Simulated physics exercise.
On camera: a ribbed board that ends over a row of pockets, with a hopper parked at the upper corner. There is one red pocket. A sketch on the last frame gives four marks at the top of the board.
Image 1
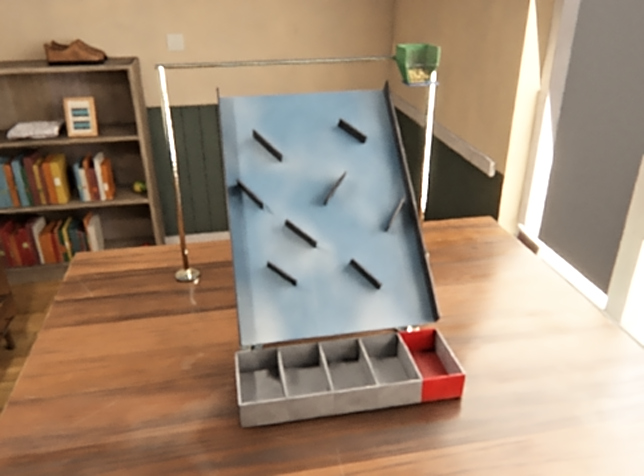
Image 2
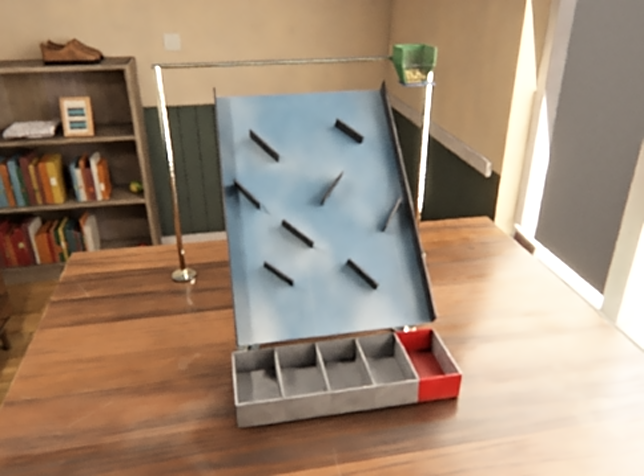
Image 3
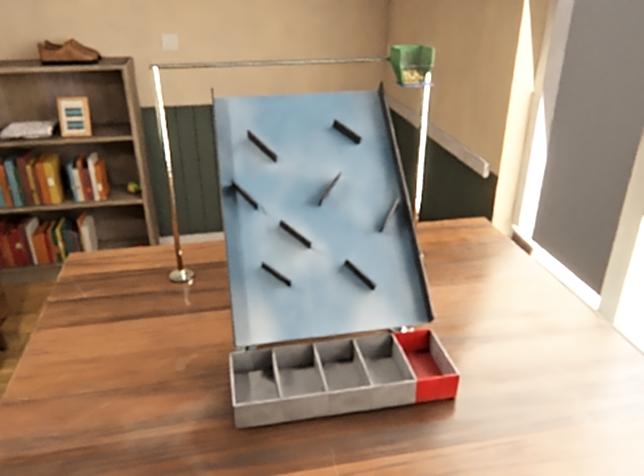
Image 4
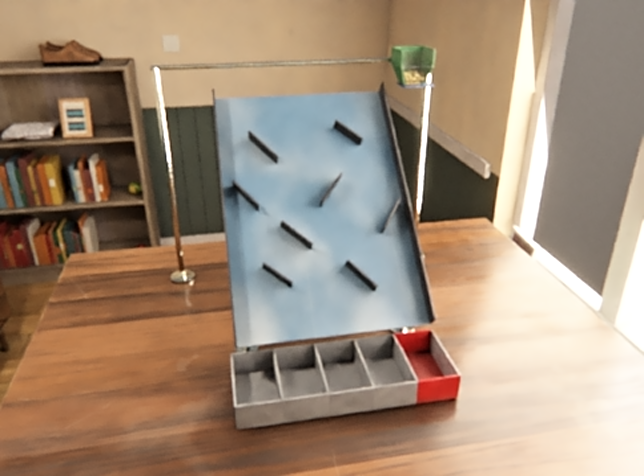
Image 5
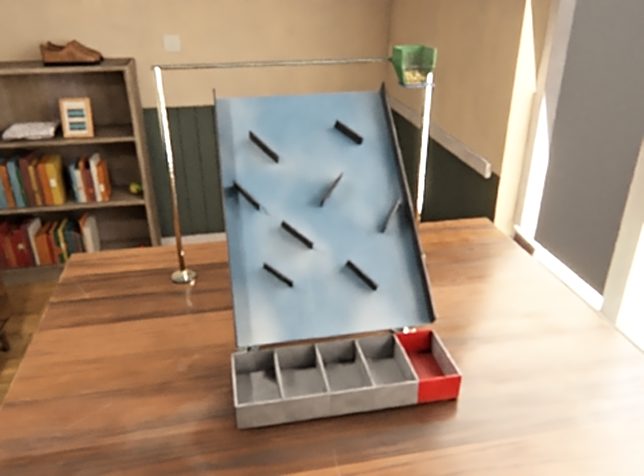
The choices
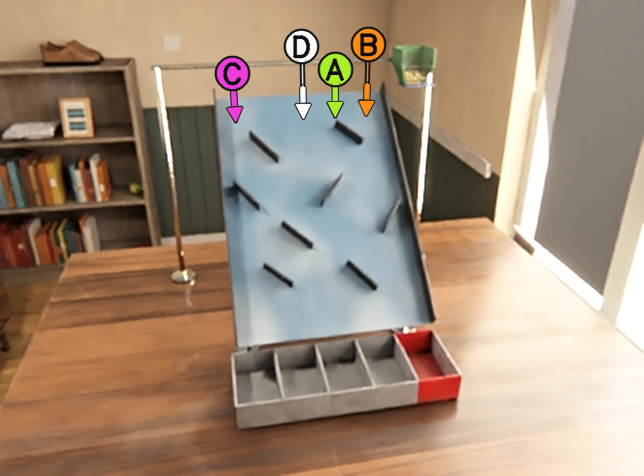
A room with a bookshelf at the left and a grey panel at the right is seen from the front, slightly above a wooden table. A sloping blue board with dark ribs stands over a row of four grey pockets and one red pocket at the right, with a green hopper holding pale yellowish contents at its upper right corner. Only the camera moves, drifting slightly, while everything on the table stays still.
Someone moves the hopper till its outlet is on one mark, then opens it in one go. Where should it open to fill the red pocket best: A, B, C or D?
It is B.
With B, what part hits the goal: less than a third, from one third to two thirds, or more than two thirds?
It is more than two thirds.
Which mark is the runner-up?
That would be A.
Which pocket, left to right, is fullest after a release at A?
The fifth from the left.
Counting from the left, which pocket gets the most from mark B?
The fifth from the left.
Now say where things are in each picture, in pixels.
Hopper at (414, 76), soya beans, door shut, in the first frame.
Ribs (250, 129) to (279, 155), (337, 118) to (364, 137), (234, 179) to (260, 204), in the second frame.
Ribs (321, 200) to (341, 172), (281, 220) to (312, 243), (384, 227) to (400, 197), in the third frame.
Ribs (263, 263) to (293, 283), (348, 260) to (378, 287), in the fourth frame.
Red pocket at (439, 387), number 5 of 5 from the left, in the fifth frame.
On the marked copy, mark A meets the board at (335, 111); mark B meets the board at (366, 110); mark C meets the board at (235, 116); mark D meets the board at (303, 113).
If A is chosen, about two thirds in the red pocket, about a third in other pockets.
If B is chosen, nearly all in the red pocket, a stray few held on the board.
If C is chosen, a stray few in the red pocket, nearly all in other pockets, a small part outside the box.
If D is chosen, a small part in the red pocket, most in other pockets, a stray few outside the box.
